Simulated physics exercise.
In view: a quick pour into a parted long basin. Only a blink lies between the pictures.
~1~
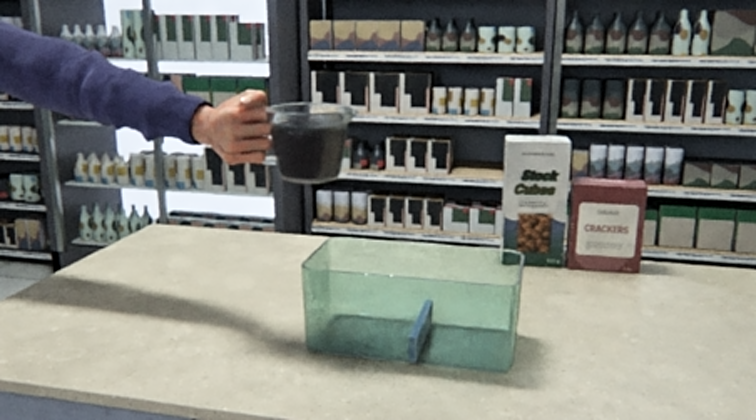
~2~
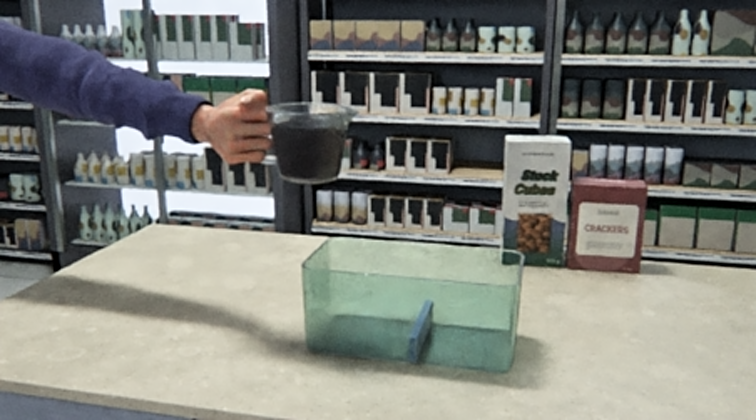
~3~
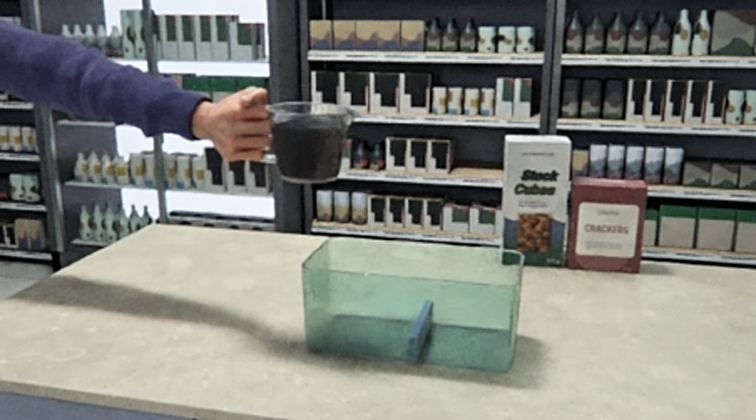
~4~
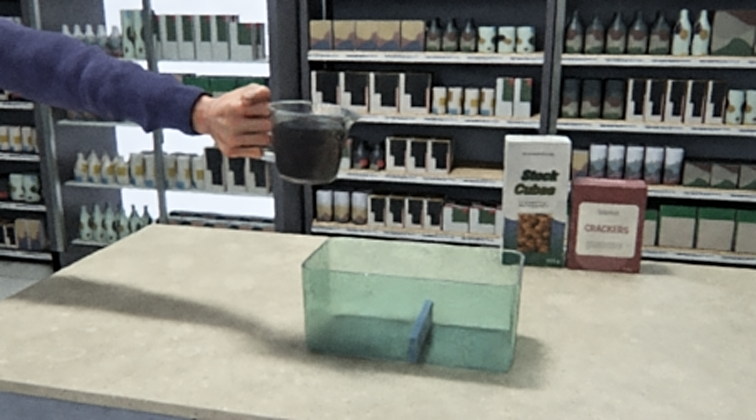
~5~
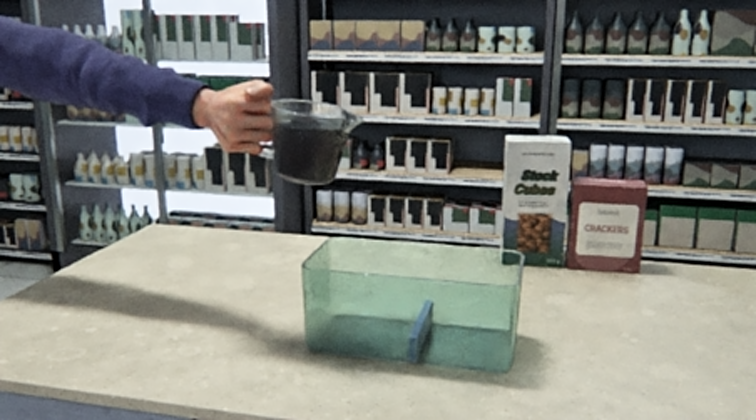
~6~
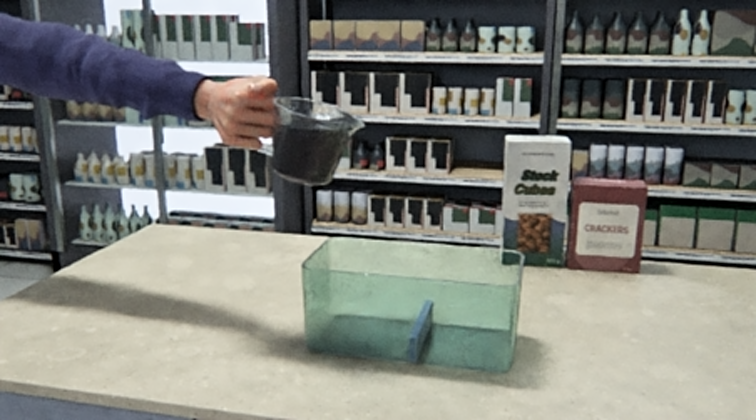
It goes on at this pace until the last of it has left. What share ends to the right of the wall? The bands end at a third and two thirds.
It comes to not even a third.
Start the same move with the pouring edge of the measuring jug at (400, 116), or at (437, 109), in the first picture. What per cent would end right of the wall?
In turn 75 and 85 in a hundred.
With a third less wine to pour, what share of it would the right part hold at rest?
Close to 10 per cent.
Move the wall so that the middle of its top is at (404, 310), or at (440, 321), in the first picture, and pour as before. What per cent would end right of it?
In turn 40 and 10 in a hundred.
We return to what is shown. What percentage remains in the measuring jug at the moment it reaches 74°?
About 65 per cent.
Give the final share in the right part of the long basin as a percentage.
Close to 10 per cent.
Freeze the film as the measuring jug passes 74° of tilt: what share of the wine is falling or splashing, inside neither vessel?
About 25 per cent.
A moment on, the measuring jug is tipped part way and 65 per cent is still to pour, 7 is left of the wall and 0 right of it.
Next, the measuring jug is tipped right over and 8 per cent is still to pour, 74 is left of the wall and 3 right of it.
Then the measuring jug is tipped right over and 0 per cent is still to pour, 88 is left of the wall and 8 right of it.
Later the measuring jug is tipped right over and 0 per cent is still to pour, 86 is left of the wall and 10 right of it.
At rest 86 per cent lies left of the wall, 10 right of it and 4 outside.
